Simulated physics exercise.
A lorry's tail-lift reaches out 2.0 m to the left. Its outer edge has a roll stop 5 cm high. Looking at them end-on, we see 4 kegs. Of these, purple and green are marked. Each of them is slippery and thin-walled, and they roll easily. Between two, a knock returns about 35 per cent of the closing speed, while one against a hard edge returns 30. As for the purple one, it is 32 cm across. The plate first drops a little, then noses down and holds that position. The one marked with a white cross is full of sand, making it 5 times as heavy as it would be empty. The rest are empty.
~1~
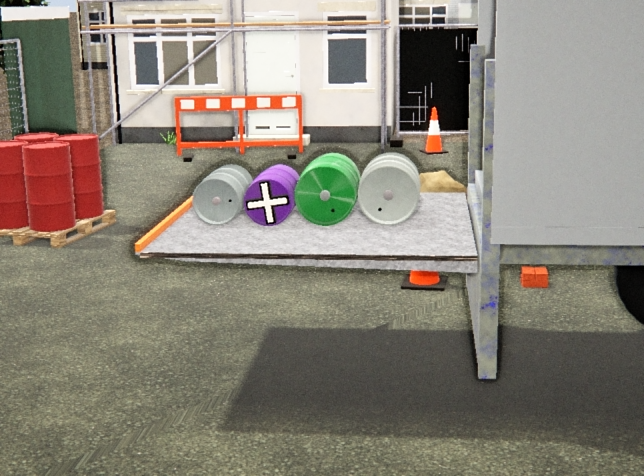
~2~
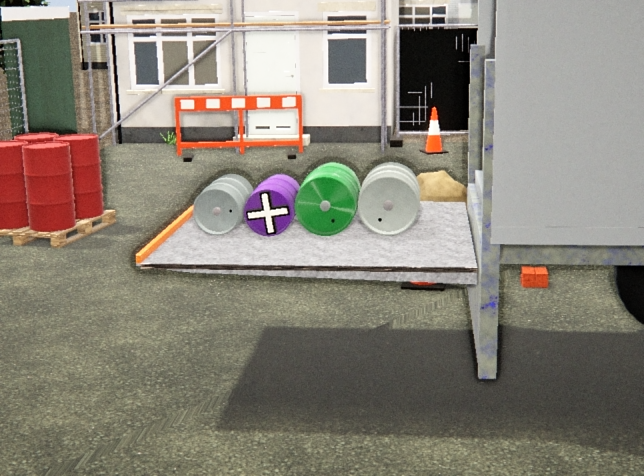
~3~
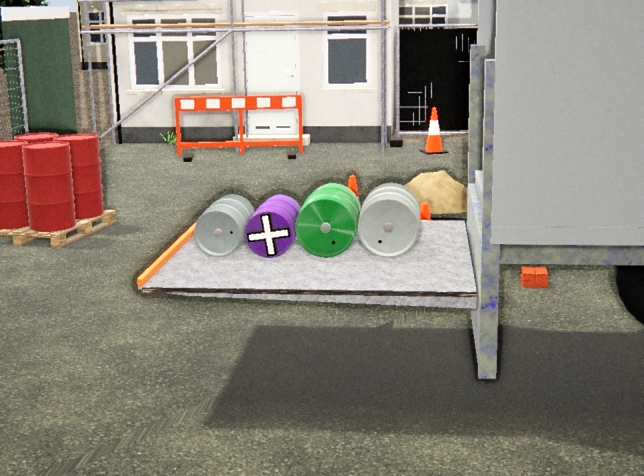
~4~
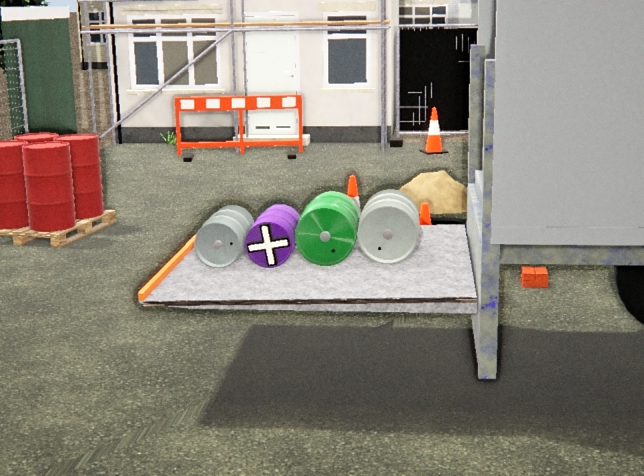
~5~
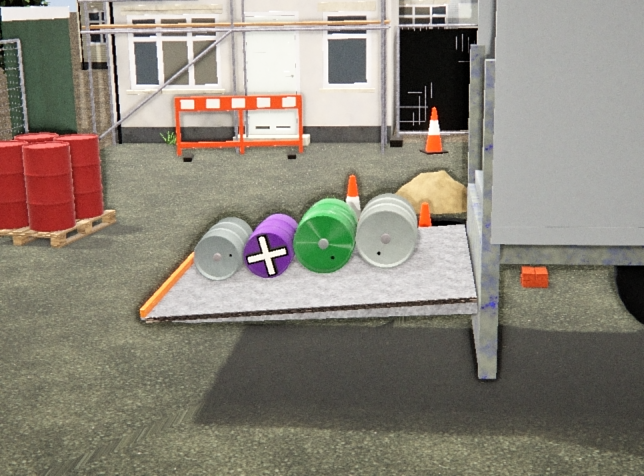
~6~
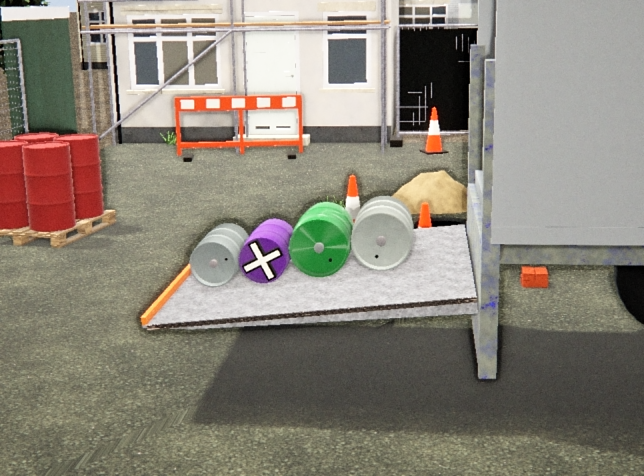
In a paved yard seen from a fixed viewpoint, a grey lorry stands at the right, with red drums on a pallet at the left and a pale building behind. On its raised tail-lift, edged in orange, four kegs sit side by side: grey, purple with a white cross, green and grey. The plate lowers level, then its left edge tilts downward and the kegs shift slightly left.
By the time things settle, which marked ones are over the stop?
Purple: Stays put; green: Stays put.
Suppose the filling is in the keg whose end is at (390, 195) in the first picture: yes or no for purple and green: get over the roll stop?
Then purple would do so, green would do so.
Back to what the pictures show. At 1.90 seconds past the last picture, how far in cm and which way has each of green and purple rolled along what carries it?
Green has shifted 50 left and purple 50 left.
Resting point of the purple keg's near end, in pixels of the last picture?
It comes to rest at about (188, 267).
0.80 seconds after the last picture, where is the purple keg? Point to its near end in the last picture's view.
Roughly at (224, 264).
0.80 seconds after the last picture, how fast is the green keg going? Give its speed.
It's travelling at about 0.3 m/s.
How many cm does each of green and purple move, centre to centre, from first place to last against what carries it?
For green it's 50, and for purple it's 50.
Then, 0.80 s past the sixth picture, purple is on the plate, 35 cm from the stop, rolling left; green is on the plate, 70 cm from the stop, rolling left; 0 over the stop so far.
Then, 1.90 s past the sixth picture, purple is on the plate, 15 cm from the stop; green is on the plate, 50 cm from the stop, rolling right; 1 over the stop so far.
Finally (3.20 s after the last picture), purple is on the plate, 10 cm from the stop; green is on the plate, 45 cm from the stop; 1 over the stop so far.
